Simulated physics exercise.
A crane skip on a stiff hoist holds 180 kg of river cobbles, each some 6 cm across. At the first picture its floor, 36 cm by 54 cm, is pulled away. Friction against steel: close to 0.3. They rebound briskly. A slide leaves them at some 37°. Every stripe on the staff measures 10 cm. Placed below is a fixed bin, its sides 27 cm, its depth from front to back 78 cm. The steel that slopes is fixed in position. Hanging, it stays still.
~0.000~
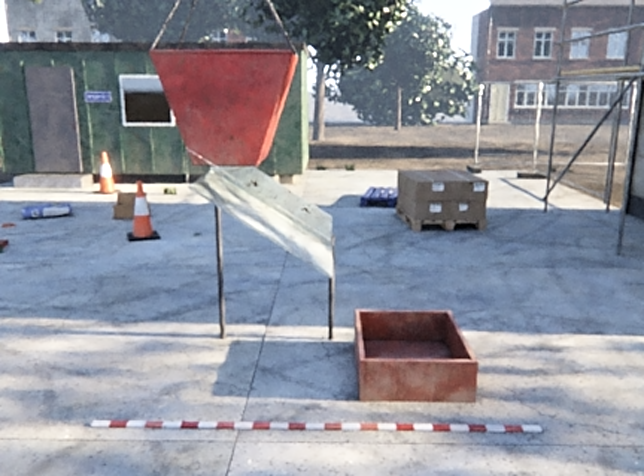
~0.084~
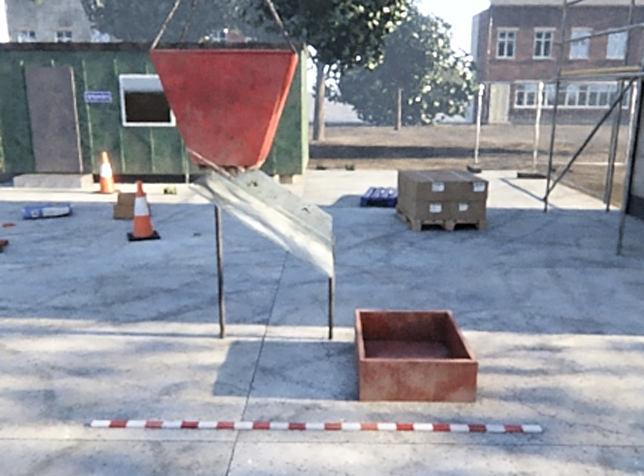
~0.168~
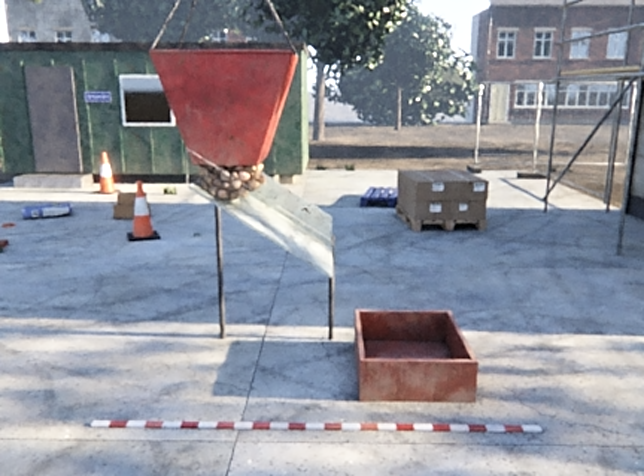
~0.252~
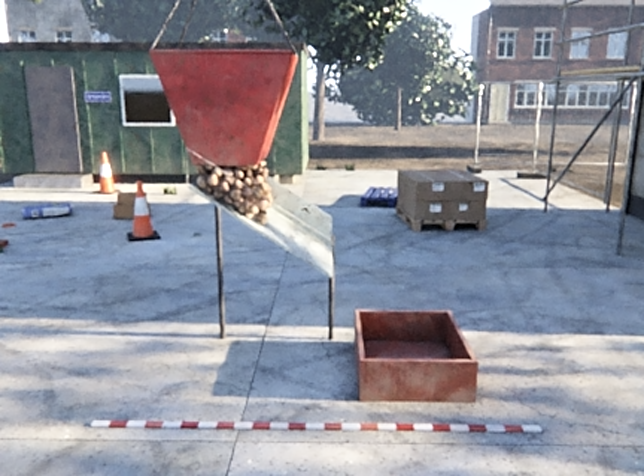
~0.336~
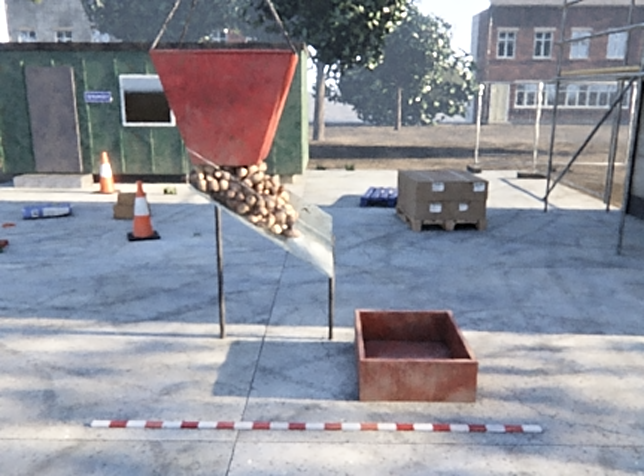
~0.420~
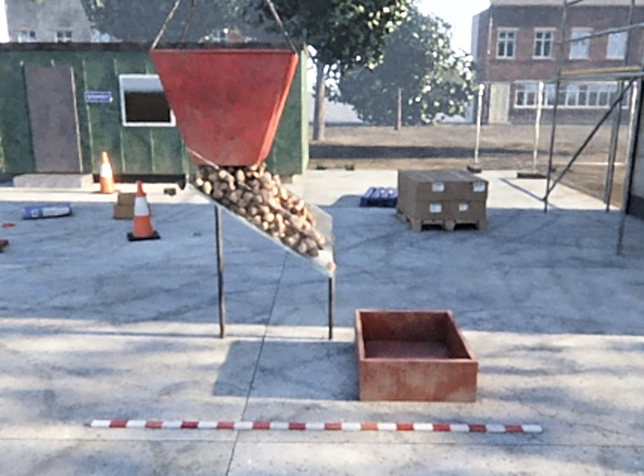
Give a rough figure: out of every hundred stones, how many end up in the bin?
About 98 out of every hundred.
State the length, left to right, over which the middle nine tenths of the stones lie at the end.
Horizontal spread approx 60 cm.
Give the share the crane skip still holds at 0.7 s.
Some 20 per cent is still held.
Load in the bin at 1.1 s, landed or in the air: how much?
45 %.
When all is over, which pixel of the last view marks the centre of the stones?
Centre at rest: Around (412, 347).
After 0.7 s, 21 % in the crane skip, 59 % on the steel, 11 % falling or lying left of the bin, 10 % falling or lying in the bin; the stones farthest right are at (425, 347).
After 1.1 s, 0 % in the crane skip, 42 % on the steel, 11 % falling or lying left of the bin, 47 % falling or lying in the bin; the stones farthest right are at (457, 352).
After 1.7 s, 0 % in the crane skip, 2 % on the steel, 5 % falling or lying left of the bin, 93 % falling or lying in the bin, 1 % falling or lying beside or right of the bin; the stones farthest right are at (483, 363).
After 2.6 s, 0 % in the crane skip, 98 % falling or lying in the bin, 2 % falling or lying beside or right of the bin; the stones farthest right are at (490, 359).
After 4.5 s, 0 % in the crane skip, 98 % in the bin, 2 % beside or right of the bin; the stones farthest right are at (490, 360).
